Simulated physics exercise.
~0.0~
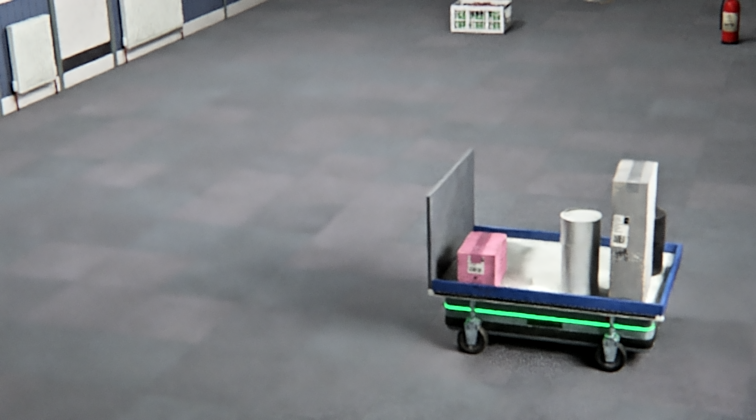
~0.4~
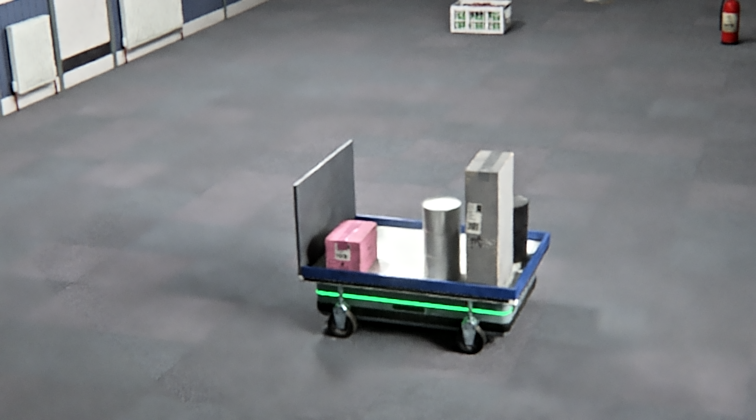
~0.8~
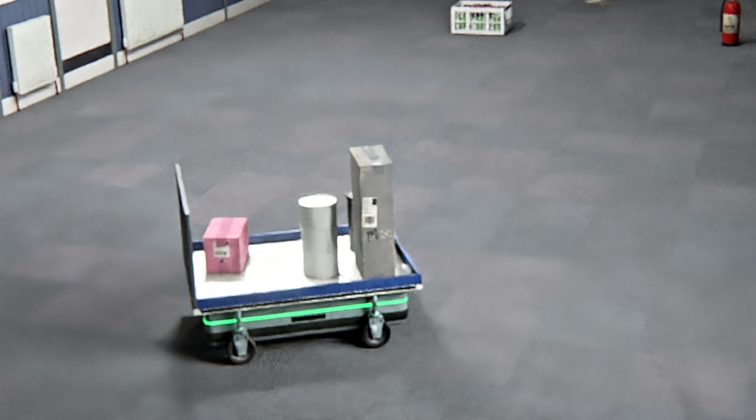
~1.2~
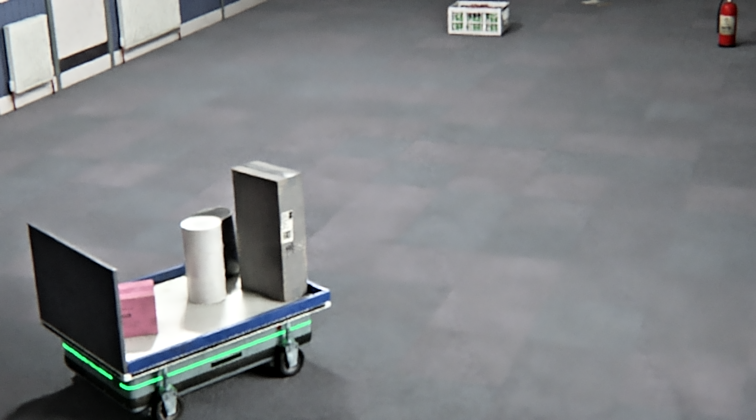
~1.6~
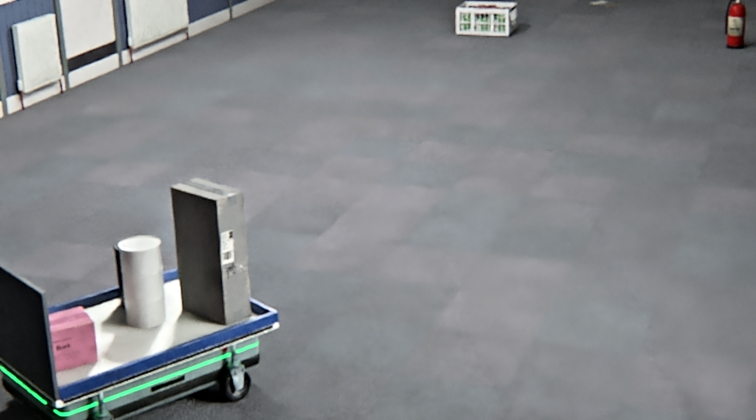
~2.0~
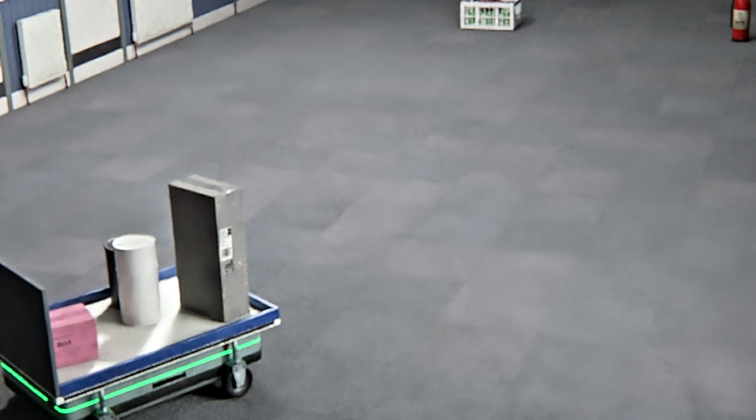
A loaded cart rolls left, curves toward the viewer and stops with its items upright.
